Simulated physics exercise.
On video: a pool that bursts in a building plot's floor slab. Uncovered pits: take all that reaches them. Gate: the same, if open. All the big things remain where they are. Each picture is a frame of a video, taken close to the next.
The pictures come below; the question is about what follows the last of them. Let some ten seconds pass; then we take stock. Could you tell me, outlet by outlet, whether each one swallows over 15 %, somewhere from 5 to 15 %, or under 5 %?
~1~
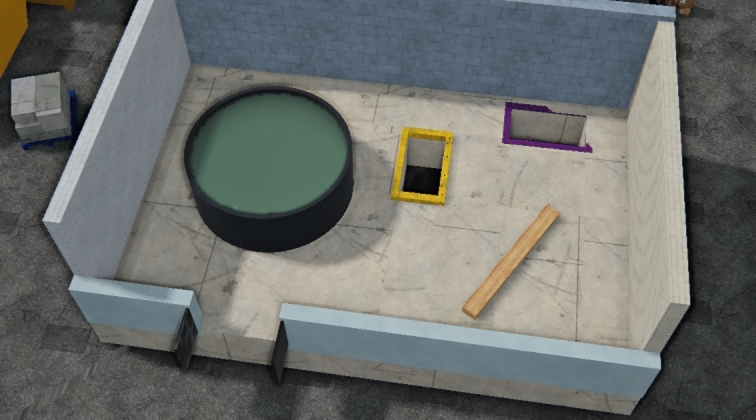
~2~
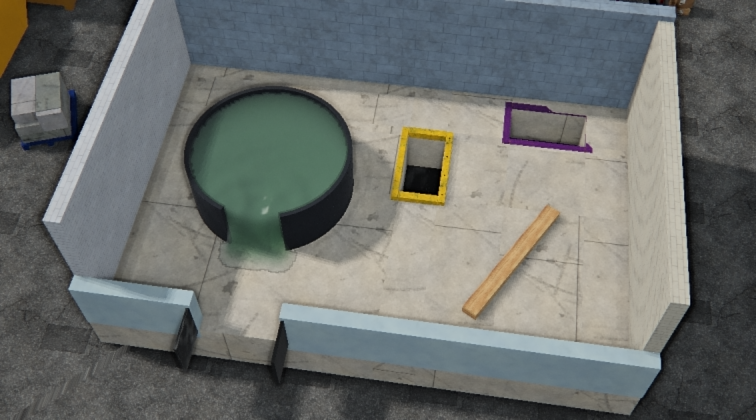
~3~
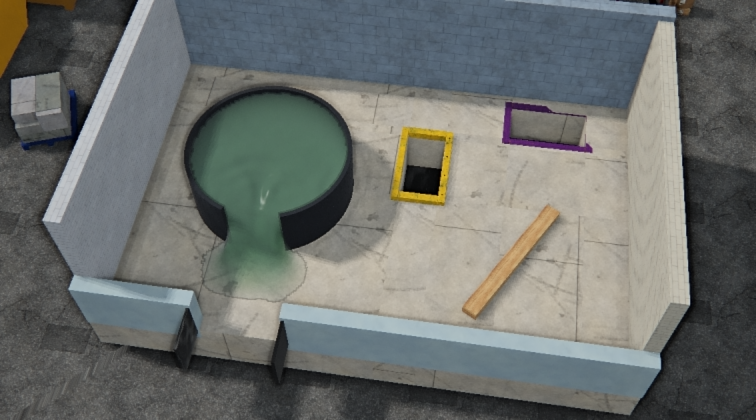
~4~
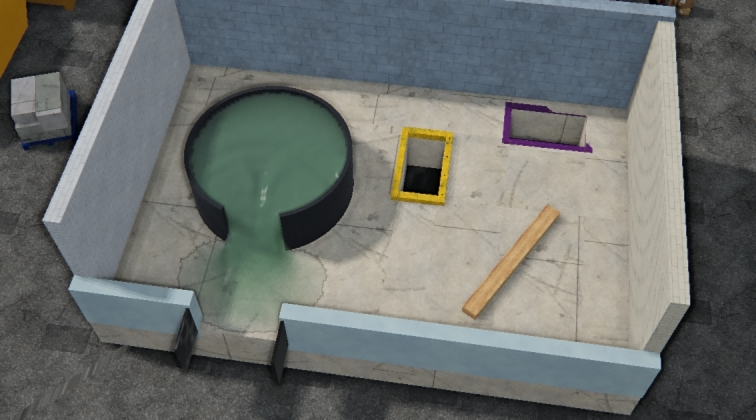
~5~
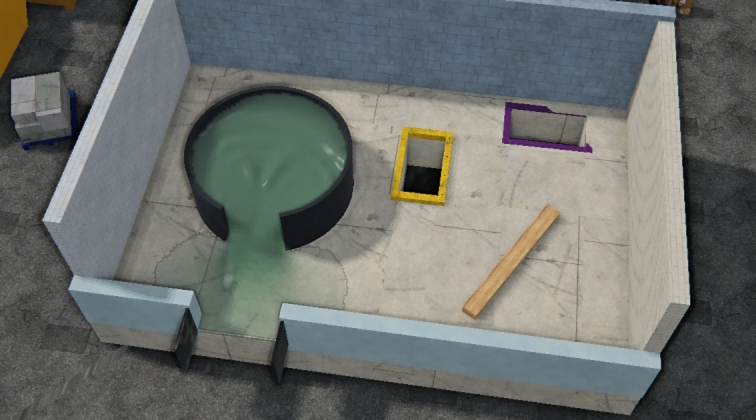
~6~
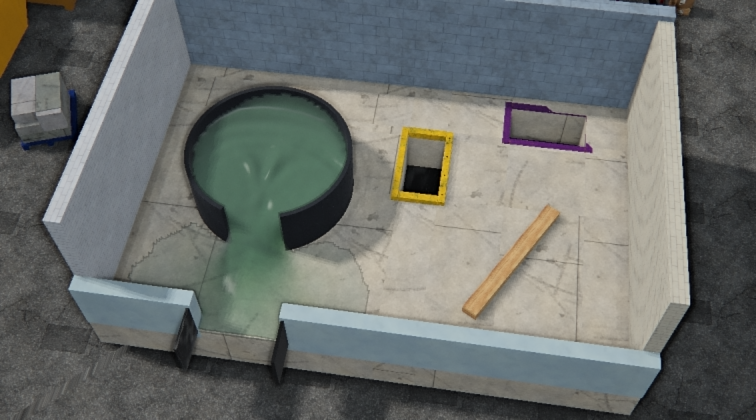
I'd say the gate drains a lot - upwards of fifteen per cent; I'd say the purple pit drains very little - not reaching five per cent; I'd say the yellow pit drains very little - not reaching five per cent.
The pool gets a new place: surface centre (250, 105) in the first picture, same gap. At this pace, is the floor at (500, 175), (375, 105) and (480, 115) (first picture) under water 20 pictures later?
Checking the three spots, I get high and dry, high and dry, high and dry.
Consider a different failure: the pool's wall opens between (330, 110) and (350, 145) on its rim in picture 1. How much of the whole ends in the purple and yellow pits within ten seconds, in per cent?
Estimates in per cent: Purple 20, yellow 35.
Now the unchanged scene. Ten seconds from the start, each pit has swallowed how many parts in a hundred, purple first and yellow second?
Around 2 per cent, then around 0 per cent.
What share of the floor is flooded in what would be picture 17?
Close to 30 %.
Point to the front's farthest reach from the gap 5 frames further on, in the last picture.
The front tops out at about (495, 354).
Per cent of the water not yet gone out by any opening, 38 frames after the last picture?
I'd put it near 56 %.
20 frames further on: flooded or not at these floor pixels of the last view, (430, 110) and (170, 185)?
Point 1: Unwetted; point 2: Inundated.
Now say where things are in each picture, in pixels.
The first picture shows still water in the round tank at (269, 152).
In the second picture, water pours out at (255, 238) and has run to (290, 260).
In the third picture, the front is at (278, 296), out from the gap at (256, 238).
In the fourth picture, water pours out at (256, 239) and has run to a hidden place.
In the fifth picture, the front is at a hidden place, out from the gap at (256, 239).
In the sixth picture, water pours out at (256, 238) and has run to a hidden place.
A moment on, water covers 15 % of the floor; the gate 10 %, the purple pit 0 %, the yellow pit 0 %.
Next, water covers 30 % of the floor; the gate 20 %, the purple pit 0 %, the yellow pit 0 %.
Then, water covers 50 % of the floor; the gate 30 %, the purple pit 0 %, the yellow pit 0 %.
Later, water covers 80 % of the floor; the gate 43 %, the purple pit 1 %, the yellow pit 0 %.
In the end, water covers 95 % of the floor; the gate 53 %, the purple pit 3 %, the yellow pit 0 %.
